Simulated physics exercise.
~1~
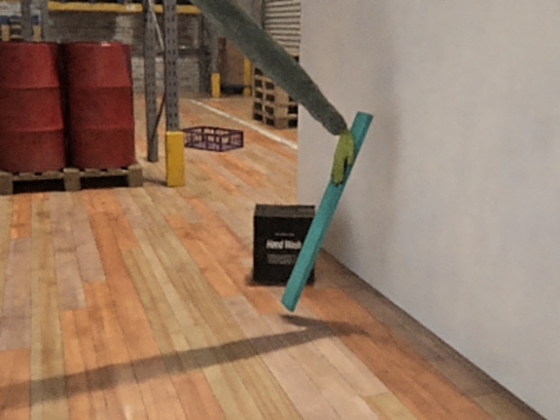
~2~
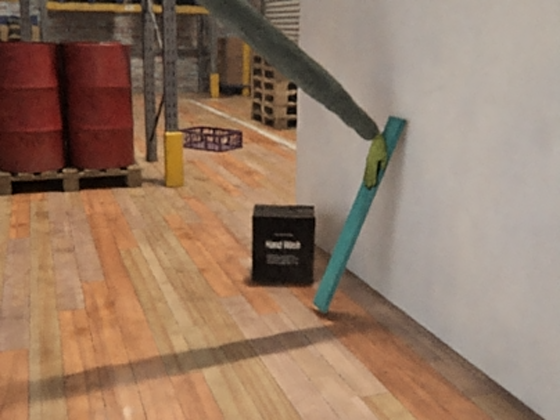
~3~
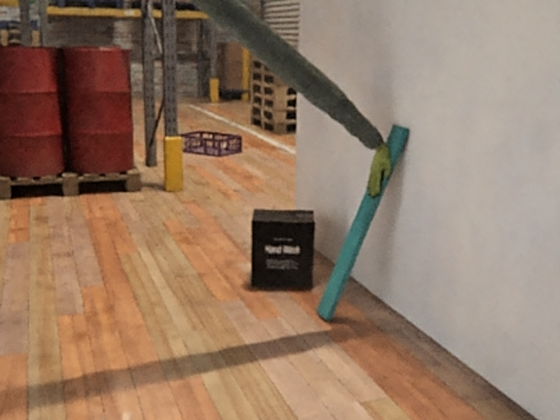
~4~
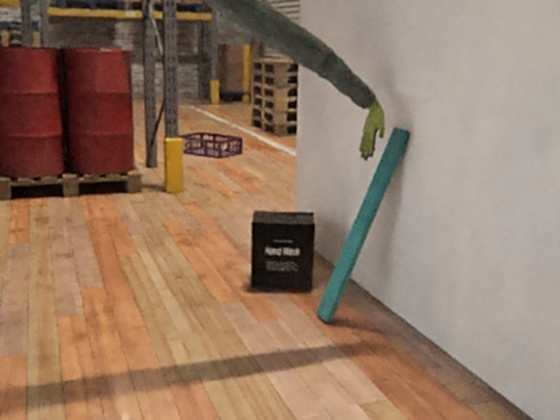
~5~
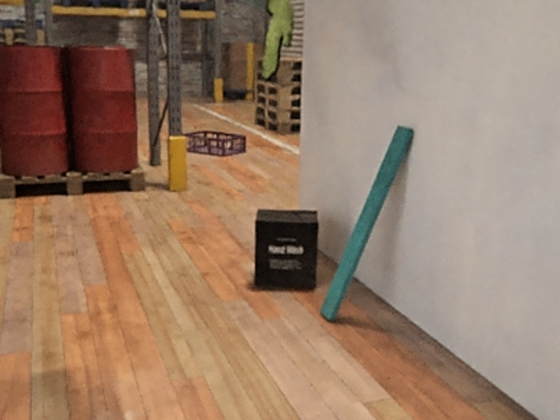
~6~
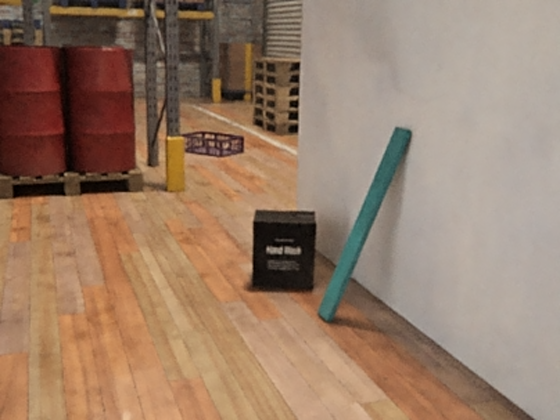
In the video, a gloved hand moves a turquoise plank slightly right beside a black box and leans it against a pale wall in a warehouse. The hand lets go and withdraws, and the plank stays leaning, with the box still standing on the wooden floor.
